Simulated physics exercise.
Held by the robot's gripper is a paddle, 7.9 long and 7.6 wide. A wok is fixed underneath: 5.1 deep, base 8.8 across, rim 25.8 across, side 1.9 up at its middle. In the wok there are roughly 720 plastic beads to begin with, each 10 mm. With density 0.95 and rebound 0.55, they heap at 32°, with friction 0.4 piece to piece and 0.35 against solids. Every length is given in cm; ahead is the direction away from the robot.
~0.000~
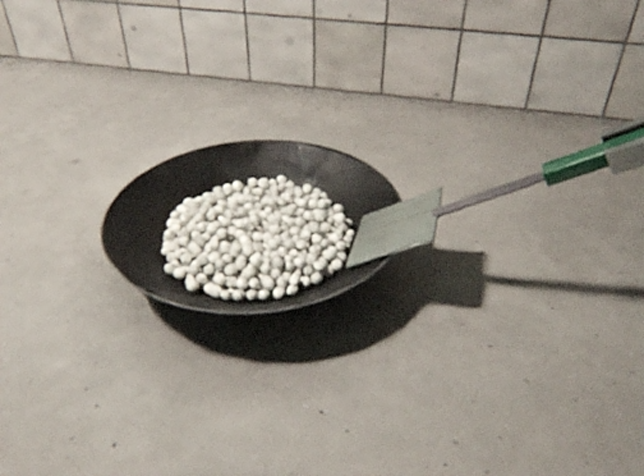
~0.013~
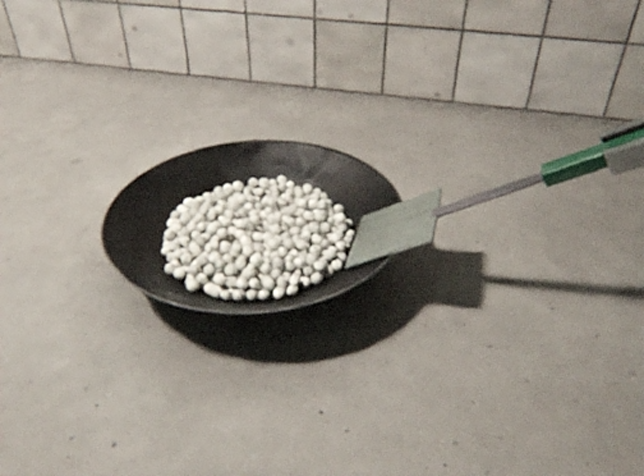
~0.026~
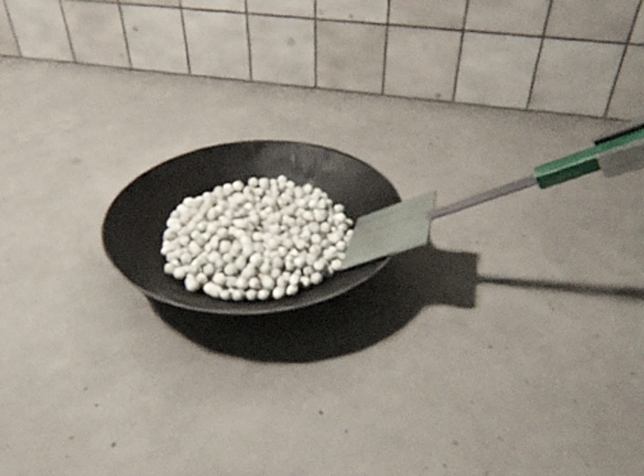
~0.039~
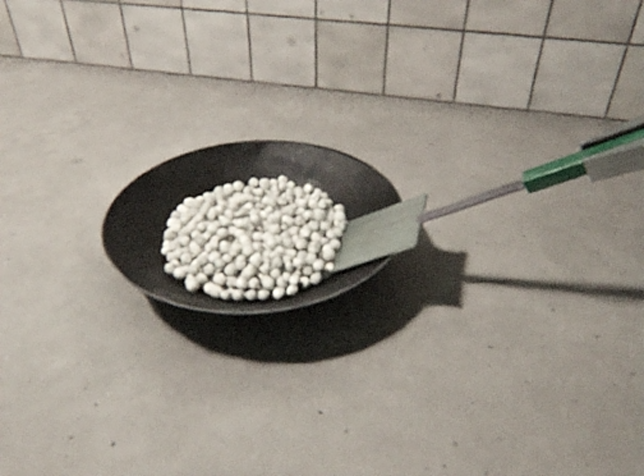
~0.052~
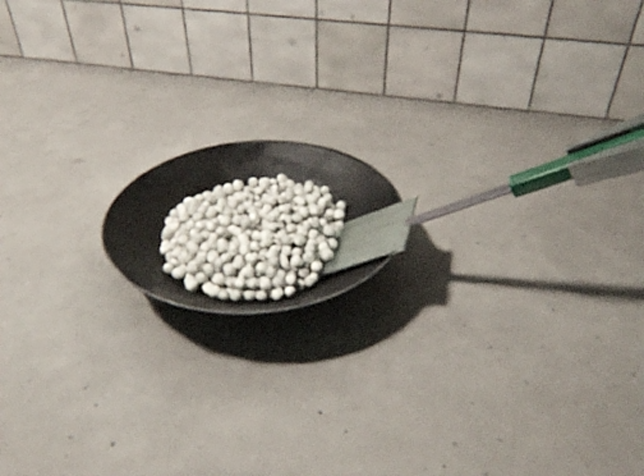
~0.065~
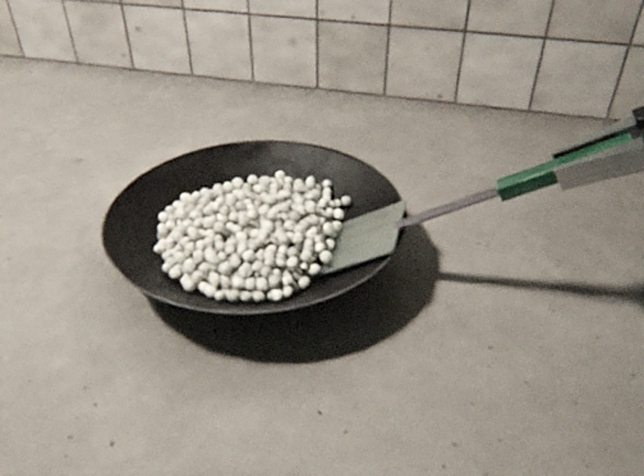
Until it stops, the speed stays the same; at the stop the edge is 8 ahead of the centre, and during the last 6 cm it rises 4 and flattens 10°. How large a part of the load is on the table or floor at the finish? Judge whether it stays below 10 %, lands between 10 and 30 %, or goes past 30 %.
It lands between 10 and 30 %.
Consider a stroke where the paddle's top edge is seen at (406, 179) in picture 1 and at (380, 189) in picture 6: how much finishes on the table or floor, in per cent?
Around 15 per cent finishes there.
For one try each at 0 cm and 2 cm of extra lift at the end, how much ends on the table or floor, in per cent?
I'd put it near 20 in a hundred, then near 15 in a hundred.
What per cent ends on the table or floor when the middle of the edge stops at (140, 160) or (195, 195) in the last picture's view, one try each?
Close to 35 and close to 10 per cent, respectively.
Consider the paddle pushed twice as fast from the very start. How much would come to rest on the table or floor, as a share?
I'd say close to 40 per cent.
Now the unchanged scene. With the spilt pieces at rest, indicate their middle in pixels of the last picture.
The centre sits at roughly (43, 214).
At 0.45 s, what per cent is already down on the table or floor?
It comes to some 15 in a hundred.
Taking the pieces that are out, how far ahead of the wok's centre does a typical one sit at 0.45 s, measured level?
Some 18 cm.
After 0.14 s, sloping 32°, highest piece 5 above the table; 720 in the wok.
After 0.22 s, sloping 28°, highest piece 7 above the table; 720 in the wok.
After 0.45 s, sloping 22°, highest piece 7 above the table; 573 in the wok, 116 on the table or floor, 31 on the blade or in flight.
After 1.50 s, sloping 22°, highest piece 5 above the table; 572 in the wok, 148 on the table or floor.
In the end, 572 in the wok, 148 on the table or floor. That is 21 % on the table or floor.
